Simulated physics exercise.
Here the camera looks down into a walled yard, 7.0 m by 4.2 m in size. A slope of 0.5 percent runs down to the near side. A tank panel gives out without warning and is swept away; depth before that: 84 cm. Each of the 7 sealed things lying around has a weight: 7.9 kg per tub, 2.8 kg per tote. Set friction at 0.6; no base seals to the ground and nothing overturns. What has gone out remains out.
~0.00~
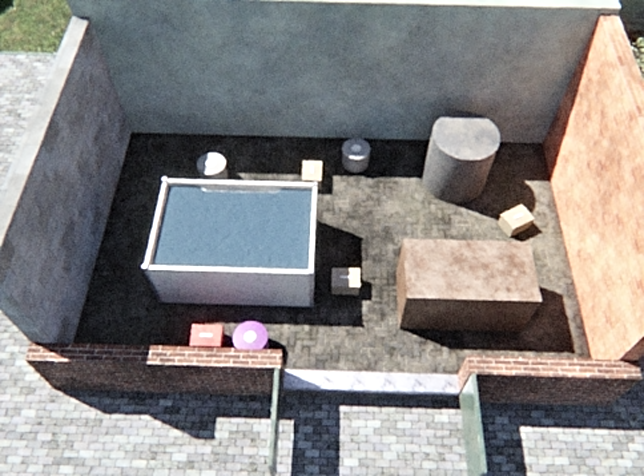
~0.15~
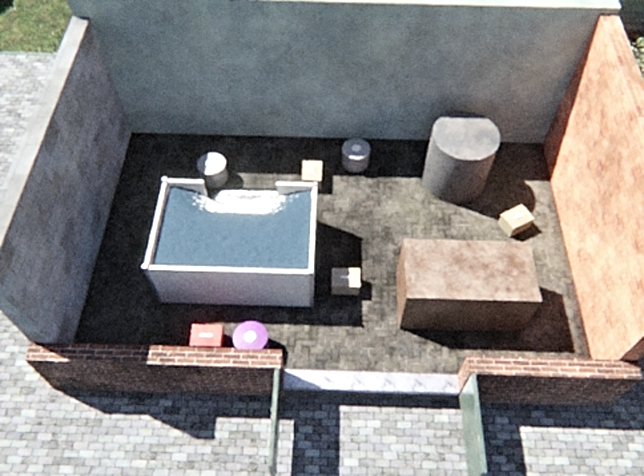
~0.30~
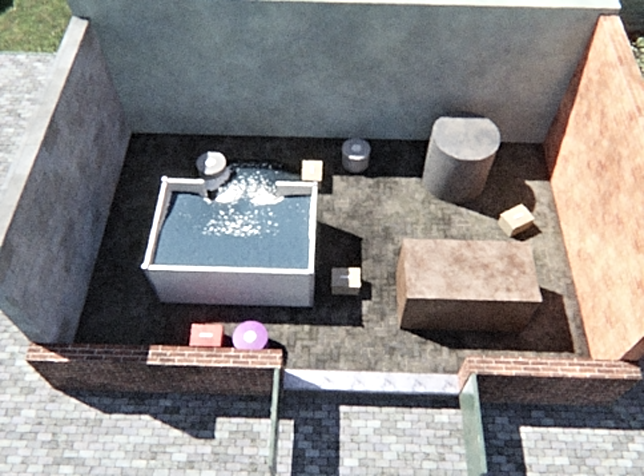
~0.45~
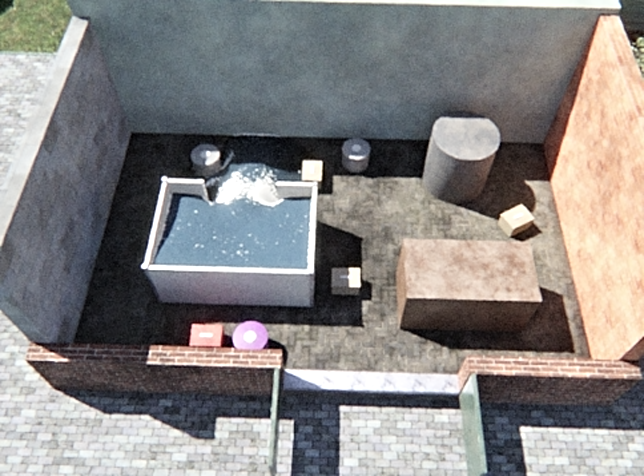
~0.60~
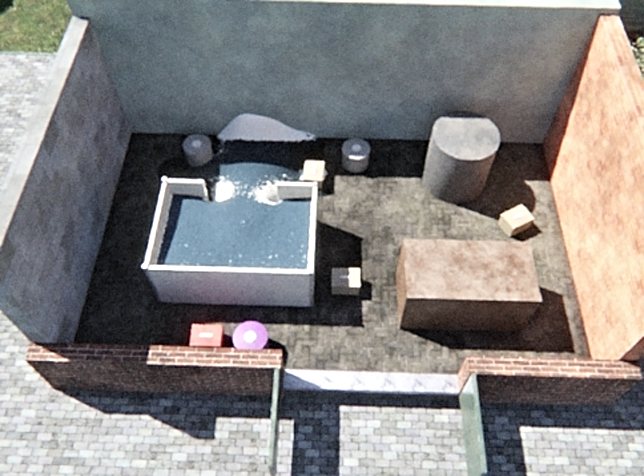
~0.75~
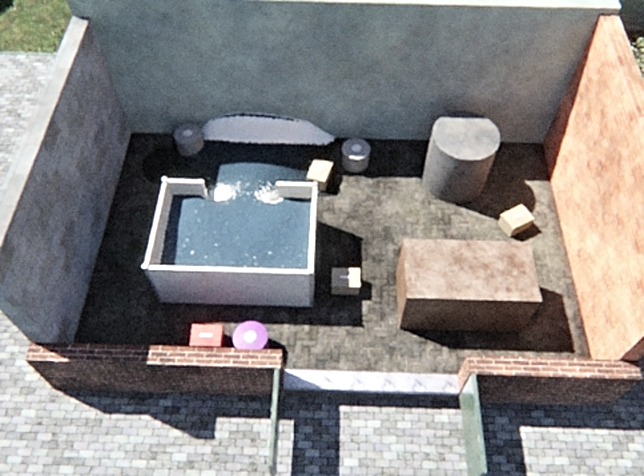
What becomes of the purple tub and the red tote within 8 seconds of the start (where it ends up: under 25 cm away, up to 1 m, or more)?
The purple tub goes a great distance; the red tote goes a great distance.
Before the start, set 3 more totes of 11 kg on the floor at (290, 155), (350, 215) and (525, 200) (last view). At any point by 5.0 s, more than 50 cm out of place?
Beyond it, within it, within it.
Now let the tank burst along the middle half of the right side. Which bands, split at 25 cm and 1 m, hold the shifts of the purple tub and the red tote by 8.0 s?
With that failure, the purple tub keeps its spot, and the red tote keeps its spot.
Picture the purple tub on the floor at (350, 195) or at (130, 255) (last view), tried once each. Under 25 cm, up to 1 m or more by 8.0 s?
One try each gives this: It goes a little way, then it wanders off a long way.
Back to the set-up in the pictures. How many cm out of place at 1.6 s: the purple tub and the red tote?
Shifts by then: Around 0 and 0 cm.
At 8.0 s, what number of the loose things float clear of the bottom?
4.
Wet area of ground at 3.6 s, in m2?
Flooded: Near 21 m2.
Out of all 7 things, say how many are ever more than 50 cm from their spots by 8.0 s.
That comes to 7.
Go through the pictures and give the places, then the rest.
In the first frame, the purple tub at (250, 337) rests on the ground; the red tote at (206, 335) rests on the ground; water covers 3.0 m2; 0 of 7 have shifted.
In the second frame, the purple tub at (250, 337), on the bottom; the red tote at (206, 335), on the bottom; 3.7 m2 under water; 0 of 7 have shifted.
In the third frame, the purple tub at (250, 337) rests on the ground; the red tote at (206, 335) rests on the ground; 4.7 m2 under water; 0 of 7 have shifted.
In the fourth frame, the purple tub at (250, 337) rests on the ground; the red tote at (206, 335), on the bottom; water covers 5.8 m2; 1 of 7 have shifted.
In the fifth frame, the purple tub at (250, 337), on the bottom; the red tote at (206, 335), on the bottom; 6.4 m2 under water; 1 of 7 have shifted.
In the sixth frame, the purple tub at (250, 337) rests on the ground; the red tote at (206, 335), on the bottom; 6.9 m2 under water; 2 of 7 have shifted.
After 1.6 s the purple tub is near (250, 337), 0.0 m from its start, aground; the red tote is near (206, 335), 0.0 m from its start, aground; 0 of 7 are out; 0 afloat.
After 3.6 s the purple tub is near (251, 337), 0.0 m from its start, aground; the red tote is near (218, 327), 0.2 m from its start, aground; 0 of 7 are out; 2 afloat.
After 5.6 s the purple tub is near (374, 325), 1.6 m from its start, afloat; the red tote is near (312, 316), 1.4 m from its start, afloat; 0 of 7 are out; 5 afloat.
After 8.0 s the purple tub has gone out; the red tote has gone out; 3 of 7 are out; 4 afloat.
